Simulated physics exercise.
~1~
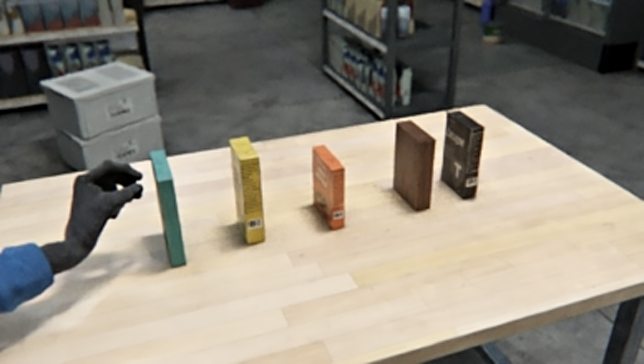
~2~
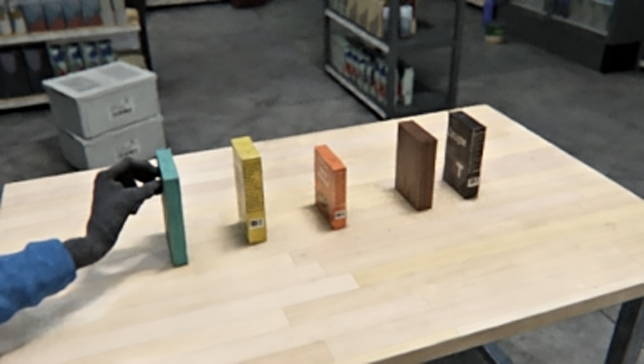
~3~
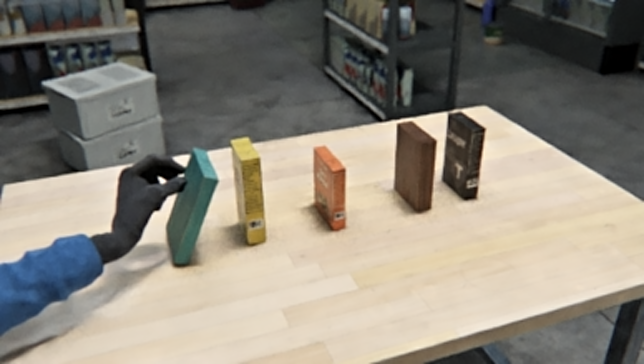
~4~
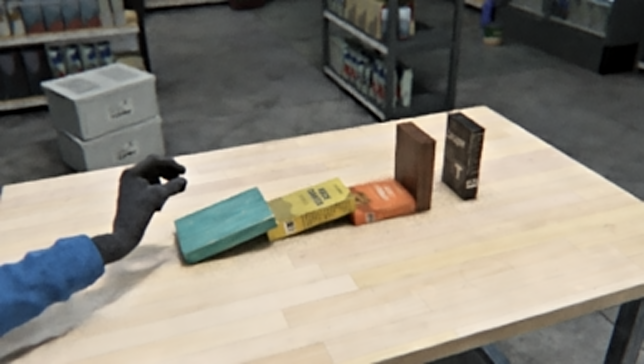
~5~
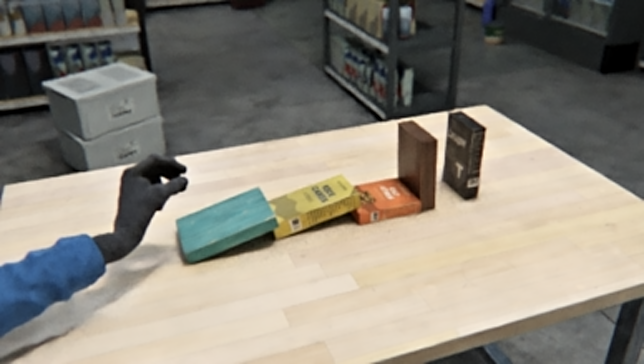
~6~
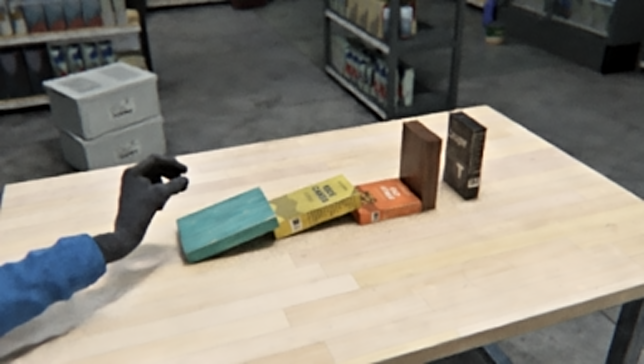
A gloved hand tipped a turquoise block to the right on a wooden table, and it knocked over the yellow packet, which toppled the orange one. The orange packet ended down against the brown block, which stayed standing, as did the black packet.
